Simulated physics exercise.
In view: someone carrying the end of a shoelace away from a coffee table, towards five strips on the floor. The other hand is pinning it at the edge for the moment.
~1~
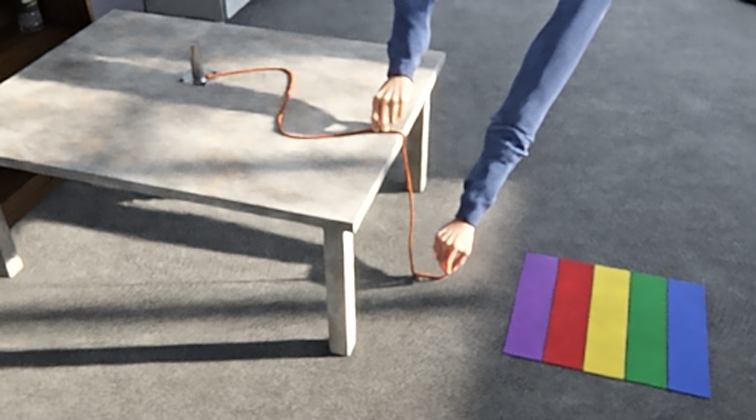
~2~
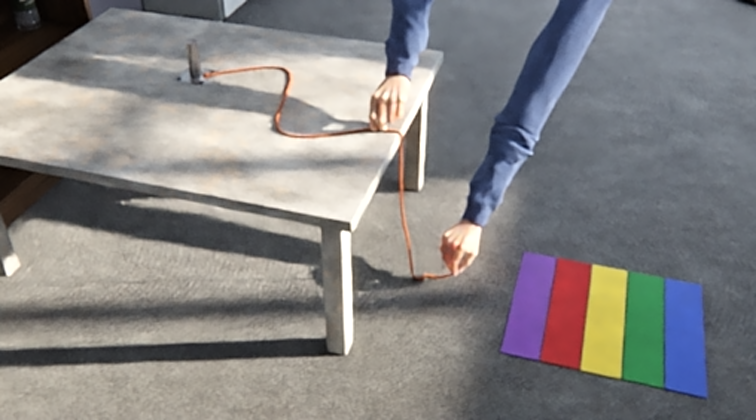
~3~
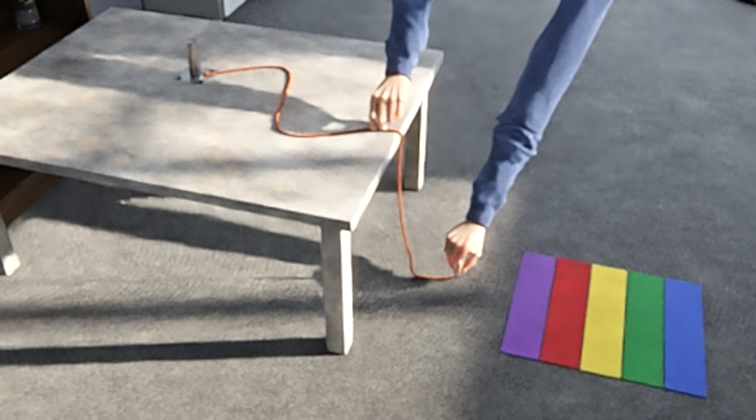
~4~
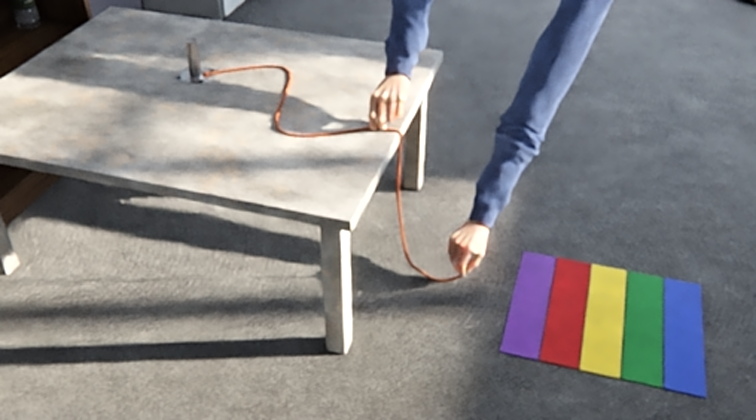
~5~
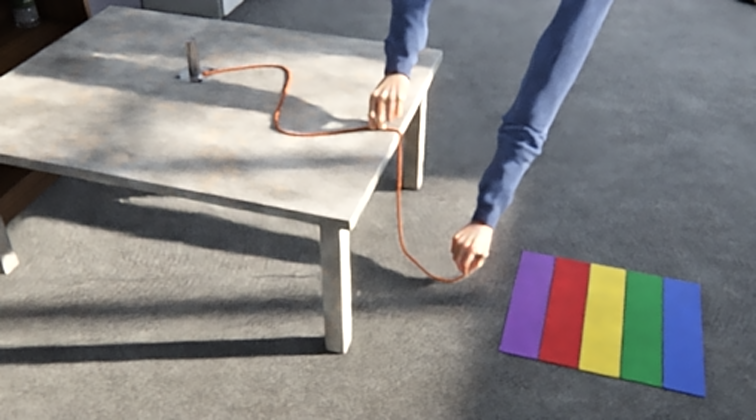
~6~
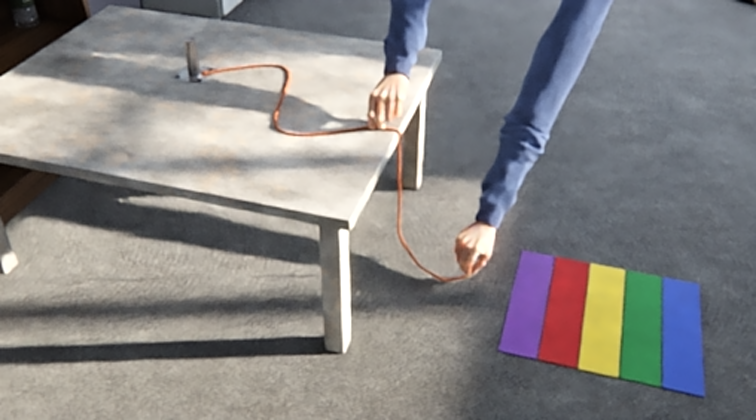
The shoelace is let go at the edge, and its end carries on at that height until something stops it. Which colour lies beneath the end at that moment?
Blue.
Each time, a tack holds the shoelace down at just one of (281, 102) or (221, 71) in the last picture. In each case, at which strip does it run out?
First try yellow, second try blue.
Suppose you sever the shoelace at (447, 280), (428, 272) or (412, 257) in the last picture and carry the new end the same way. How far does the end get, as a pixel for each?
The three cuts give roughly (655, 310), (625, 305) and (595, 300) respectively.
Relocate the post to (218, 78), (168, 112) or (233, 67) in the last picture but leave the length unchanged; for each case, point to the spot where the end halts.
The first try gives (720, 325), the second (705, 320) and the third (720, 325).
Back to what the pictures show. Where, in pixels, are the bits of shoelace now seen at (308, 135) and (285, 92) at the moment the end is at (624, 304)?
Around (410, 141) and around (321, 105).
Soon after, end near (624, 304); over yellow.
Then, end near (663, 312); over green.
At full stretch, end near (688, 317); over blue. It gets as far as the blue strip.
